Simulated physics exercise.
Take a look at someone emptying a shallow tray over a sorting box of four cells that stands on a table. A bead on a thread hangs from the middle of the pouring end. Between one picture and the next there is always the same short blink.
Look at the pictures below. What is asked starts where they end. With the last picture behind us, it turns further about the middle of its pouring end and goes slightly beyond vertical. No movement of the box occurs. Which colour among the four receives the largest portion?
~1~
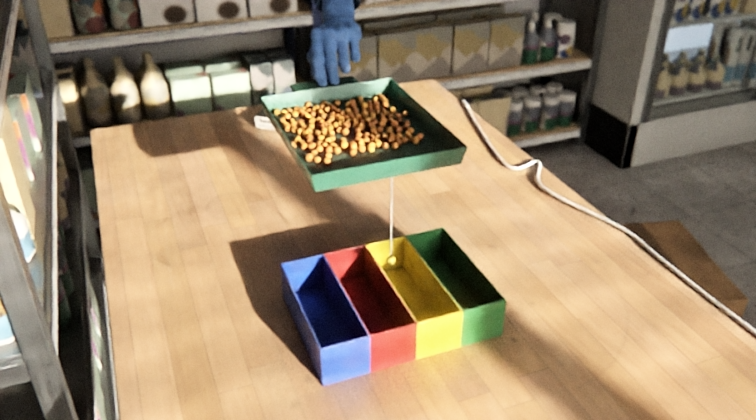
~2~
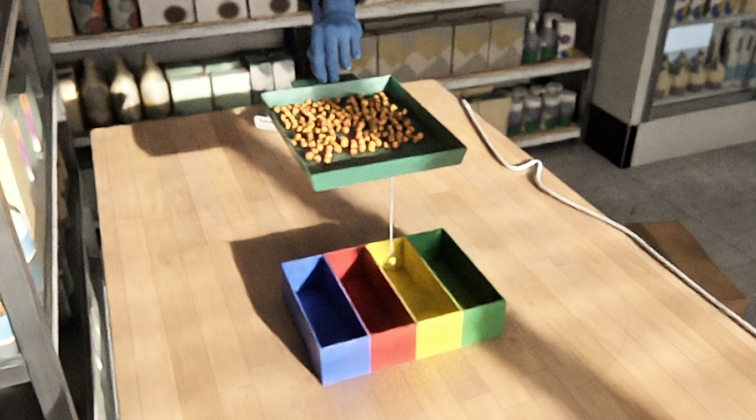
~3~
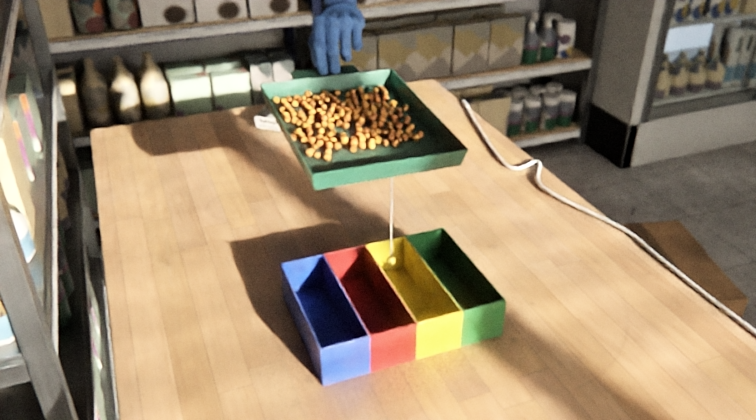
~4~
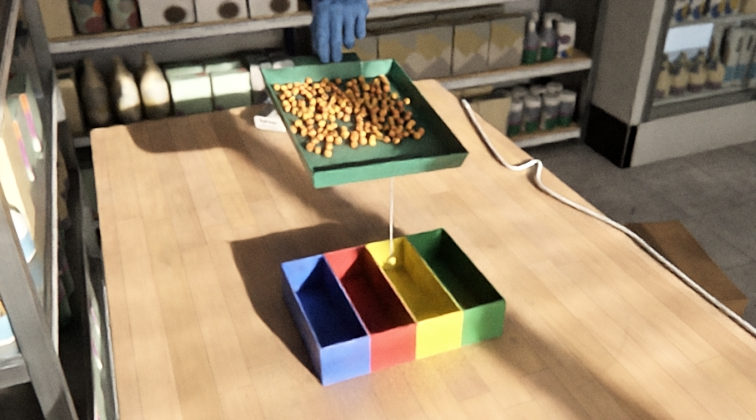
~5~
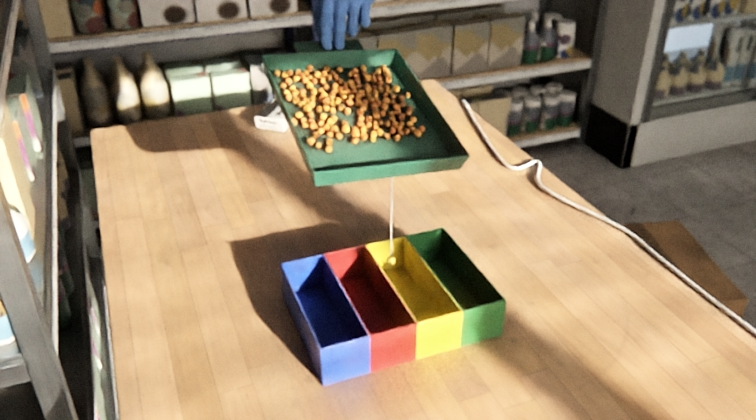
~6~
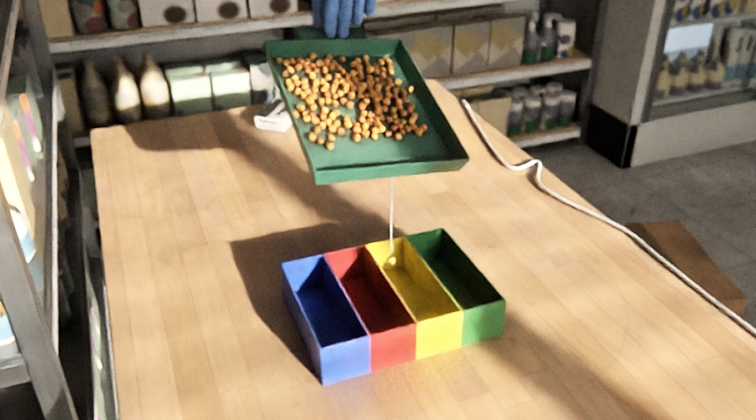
Green.
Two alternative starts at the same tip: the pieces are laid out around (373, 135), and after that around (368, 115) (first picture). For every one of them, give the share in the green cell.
60 and 70 per cent.
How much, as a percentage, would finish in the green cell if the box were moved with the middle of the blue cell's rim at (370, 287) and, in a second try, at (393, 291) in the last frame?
Trial 1 near 0 percent, trial 2 near 0 percent.
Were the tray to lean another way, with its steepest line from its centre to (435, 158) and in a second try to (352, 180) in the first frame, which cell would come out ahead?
Try 1 - that green cell; try 2 - that blue cell.
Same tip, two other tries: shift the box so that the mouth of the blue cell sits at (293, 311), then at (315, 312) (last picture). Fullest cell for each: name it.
You'd see the cell in green win the first time and green win the second.
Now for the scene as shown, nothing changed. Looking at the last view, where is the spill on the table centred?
Middle in the last view: Roughly (527, 318).
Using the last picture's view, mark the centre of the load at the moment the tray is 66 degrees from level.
I'd mark the middle close to (425, 153).
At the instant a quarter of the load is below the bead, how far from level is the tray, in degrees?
Around 115 degrees of turn.
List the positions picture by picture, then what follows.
The first frame shows corners of the pouring end at (314, 173) and (462, 145), level; middle of the load at (347, 125), roasted chickpeas; bead on its thread at (391, 260); blue cell at (346, 357); red cell at (393, 344); yellow cell at (439, 332); green cell at (483, 320).
The second frame shows corners of the pouring end at (314, 172) and (462, 146), level; middle of the load at (347, 123).
The third frame shows corners of the pouring end at (315, 172) and (463, 148), tipped barely, lowest at the right corner; middle of the load at (347, 118).
The fourth frame shows corners of the pouring end at (316, 170) and (464, 151), tipped a little, lowest at the right corner; middle of the load at (348, 110).
The fifth frame shows corners of the pouring end at (318, 169) and (465, 153), tipped clearly, lowest at the right corner; middle of the load at (349, 102).
The sixth frame shows corners of the pouring end at (319, 169) and (465, 156), tipped clearly, lowest at the right corner; middle of the load at (351, 95); blue cell at (346, 357); red cell at (393, 344); yellow cell at (439, 332); green cell at (483, 320).
Soon after the last picture, tray tipped steeply; nearly all on the tray; a stray few falling or outside the box.
A little later, tray tipped past a quarter turn; most on the tray; a small part in the green cell; a small part in the yellow cell; a small part falling or outside the box.
Later still, tray tipped past a quarter turn; about two thirds in the green cell; about a quarter in the yellow cell; a stray few in the red cell; a small part falling or outside the box.
At rest, tray tipped past a quarter turn; about two thirds in the green cell; about a quarter in the yellow cell; a stray few in the red cell; none in the blue cell; a small part outside the box.
